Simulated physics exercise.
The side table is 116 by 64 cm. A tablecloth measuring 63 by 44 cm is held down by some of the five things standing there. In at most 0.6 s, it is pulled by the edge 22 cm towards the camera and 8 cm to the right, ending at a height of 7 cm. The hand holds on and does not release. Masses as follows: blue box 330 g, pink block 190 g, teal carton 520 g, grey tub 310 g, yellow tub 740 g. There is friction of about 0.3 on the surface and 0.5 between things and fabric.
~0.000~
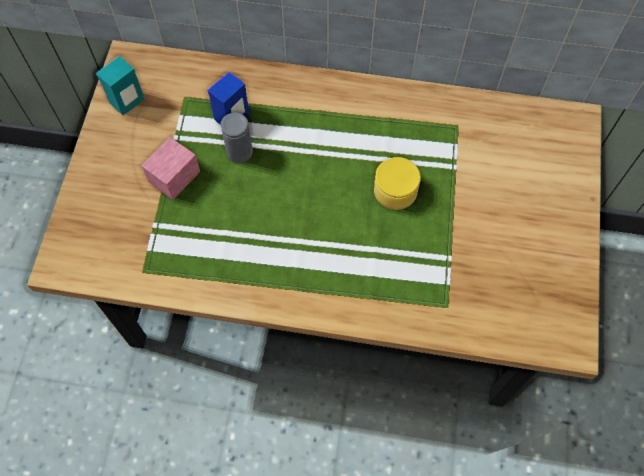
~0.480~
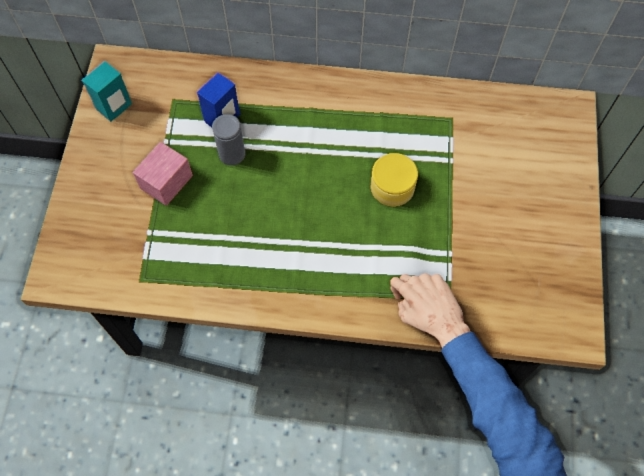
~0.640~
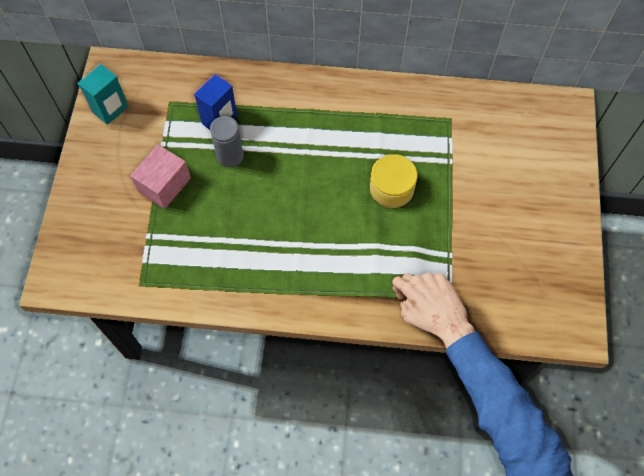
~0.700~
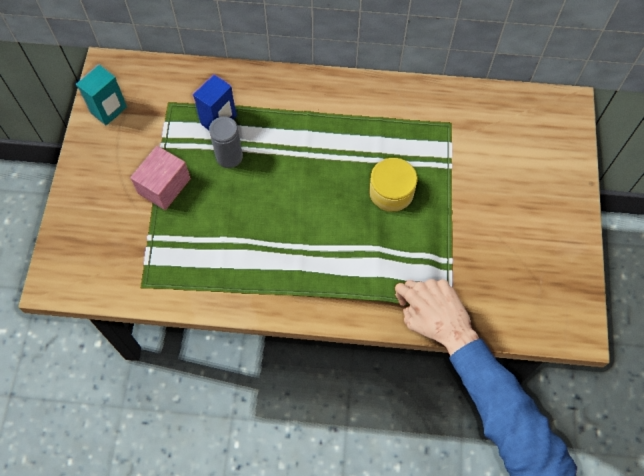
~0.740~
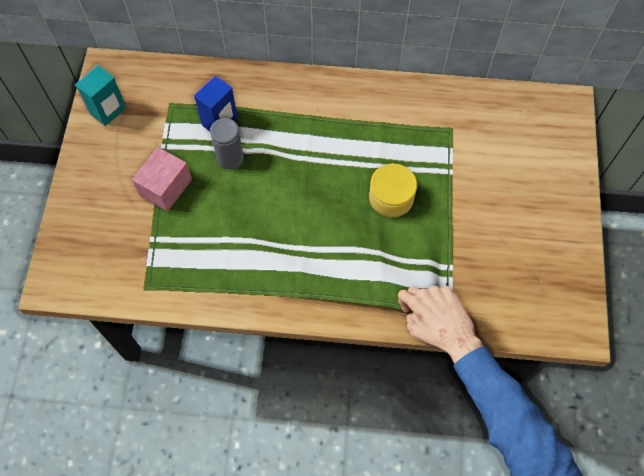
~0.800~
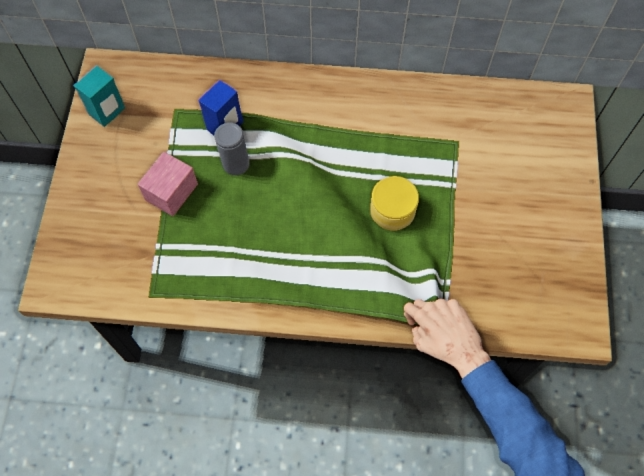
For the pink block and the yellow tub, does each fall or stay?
The pink block stays, the yellow tub stays.
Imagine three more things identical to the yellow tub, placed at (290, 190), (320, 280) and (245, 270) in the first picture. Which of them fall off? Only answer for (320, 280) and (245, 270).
First leaves the top, second leaves the top.
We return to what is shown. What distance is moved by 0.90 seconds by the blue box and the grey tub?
For the blue box, 8 centimetres, and for the grey tub, 8 centimetres.
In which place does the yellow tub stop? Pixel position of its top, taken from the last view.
The top finishes roughly at pixel (441, 300) of the last view.
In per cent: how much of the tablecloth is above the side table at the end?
Near 70 in a hundred.
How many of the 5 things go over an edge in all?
My count is 0.
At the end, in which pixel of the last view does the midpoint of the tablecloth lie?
Its centre lands at about (356, 294).
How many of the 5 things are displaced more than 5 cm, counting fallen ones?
I make it 4.
After 0.9 s, 95 % of the tablecloth is still over the top; yellow tub 12 cm off its start, pink block 7 cm off its start, blue box 8 cm off its start.
After 1.0 s, 85 % of the tablecloth is still over the top; yellow tub 18 cm off its start, pink block 12 cm off its start, blue box 14 cm off its start.
After 1.1 s, 75 % of the tablecloth is still over the top; yellow tub 24 cm off its start at (430, 280), pink block 17 cm off its start at (208, 228), blue box 22 cm off its start at (280, 159).
After 1.2 s, 70 % of the tablecloth is still over the top; yellow tub 28 cm off its start, pink block 20 cm off its start, blue box 26 cm off its start.
After 2.8 s, 70 % of the tablecloth is still over the top; yellow tub 29 cm off its start at (441, 300), pink block 21 cm off its start at (218, 241), grey tub on its side, 35 cm off its start at (331, 268), blue box on its side, 34 cm off its start at (328, 214).
